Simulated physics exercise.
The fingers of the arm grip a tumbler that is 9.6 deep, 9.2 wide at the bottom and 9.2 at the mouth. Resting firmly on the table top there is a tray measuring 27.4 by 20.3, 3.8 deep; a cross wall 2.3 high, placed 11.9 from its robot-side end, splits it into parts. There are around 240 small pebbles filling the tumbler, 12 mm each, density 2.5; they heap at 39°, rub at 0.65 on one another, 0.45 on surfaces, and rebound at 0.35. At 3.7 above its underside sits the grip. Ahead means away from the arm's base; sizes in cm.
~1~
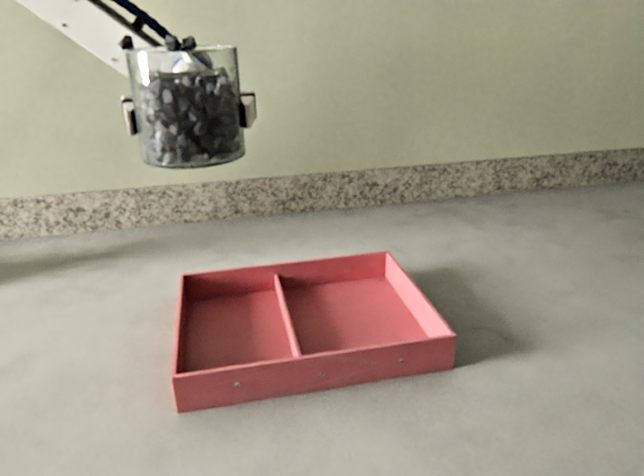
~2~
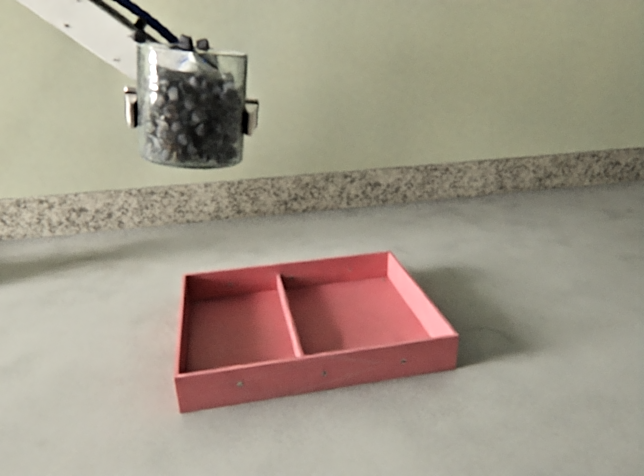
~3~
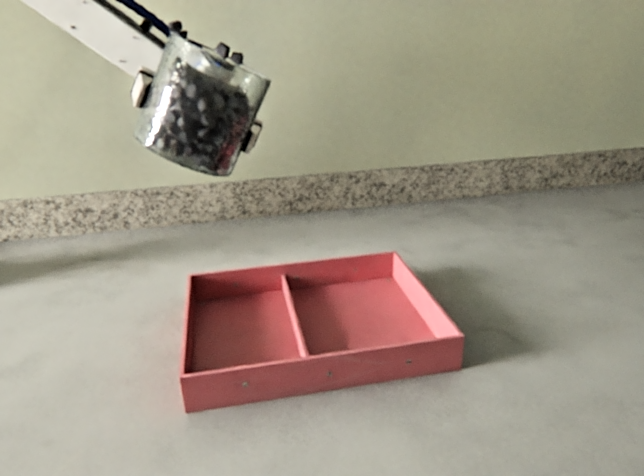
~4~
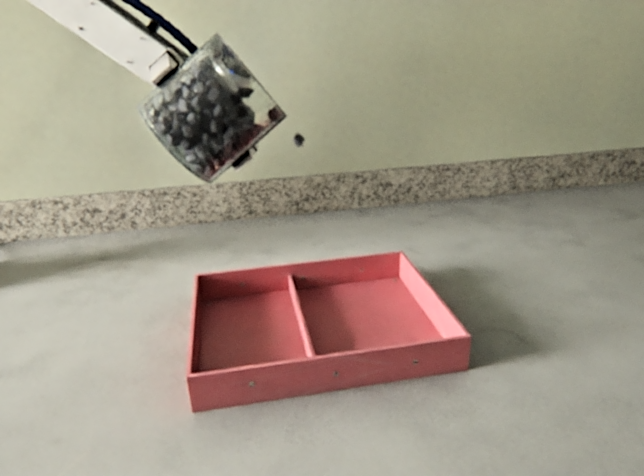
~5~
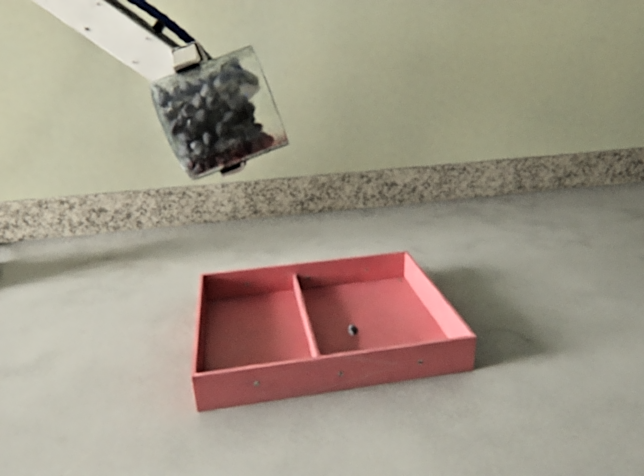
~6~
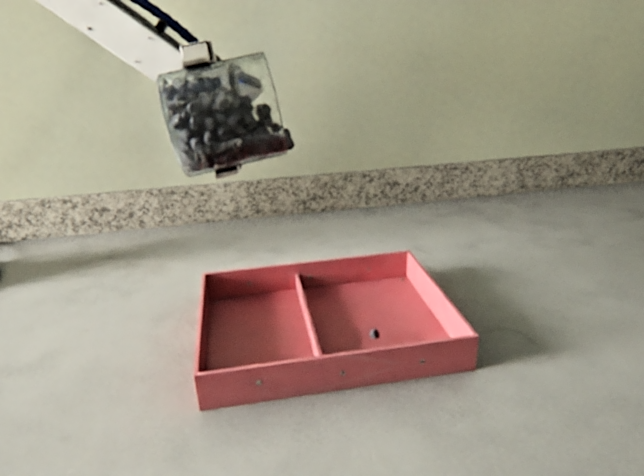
A robotic arm tilts a clear tumbler of dark pebbles, dropping one into the pink tray.
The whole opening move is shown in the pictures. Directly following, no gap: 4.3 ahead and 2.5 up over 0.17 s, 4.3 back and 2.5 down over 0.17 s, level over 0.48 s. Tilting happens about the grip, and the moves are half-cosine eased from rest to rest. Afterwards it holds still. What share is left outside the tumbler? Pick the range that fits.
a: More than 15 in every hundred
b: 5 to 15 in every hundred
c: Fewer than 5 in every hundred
More than 15 in every hundred.
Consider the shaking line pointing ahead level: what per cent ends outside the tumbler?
Some 20 in a hundred.
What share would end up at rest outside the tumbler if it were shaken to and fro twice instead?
That change gives some 40 percent.
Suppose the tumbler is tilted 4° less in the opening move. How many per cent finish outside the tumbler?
About 15 %.
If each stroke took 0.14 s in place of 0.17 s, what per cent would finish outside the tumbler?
40 %.
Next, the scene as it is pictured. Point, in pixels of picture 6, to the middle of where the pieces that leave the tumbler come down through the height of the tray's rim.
Close to pixel (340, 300).
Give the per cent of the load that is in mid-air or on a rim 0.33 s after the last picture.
Roughly 14 percent.
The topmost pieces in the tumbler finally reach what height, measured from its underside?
About 8.5 cm.
Then, 0.33 s on, tilted 81° forward, highest piece 27 above the table; 206 in the tumbler, 4 in the far-side part, 35 in flight or on a rim.
Then, 0.66 s on, tilted 21° forward, highest piece 31 above the table; 193 in the tumbler, 48 in the far-side part, 4 in the robot-side part.
Then, 1.02 s on, level, highest piece 30 above the table; 193 in the tumbler, 48 in the far-side part, 4 in the robot-side part.
Then, 2.07 s on, level, highest piece 30 above the table; 193 in the tumbler, 48 in the far-side part, 4 in the robot-side part.
In the end, 193 in the tumbler, 48 in the far-side part, 4 in the robot-side part. That is 21 % outside the tumbler.
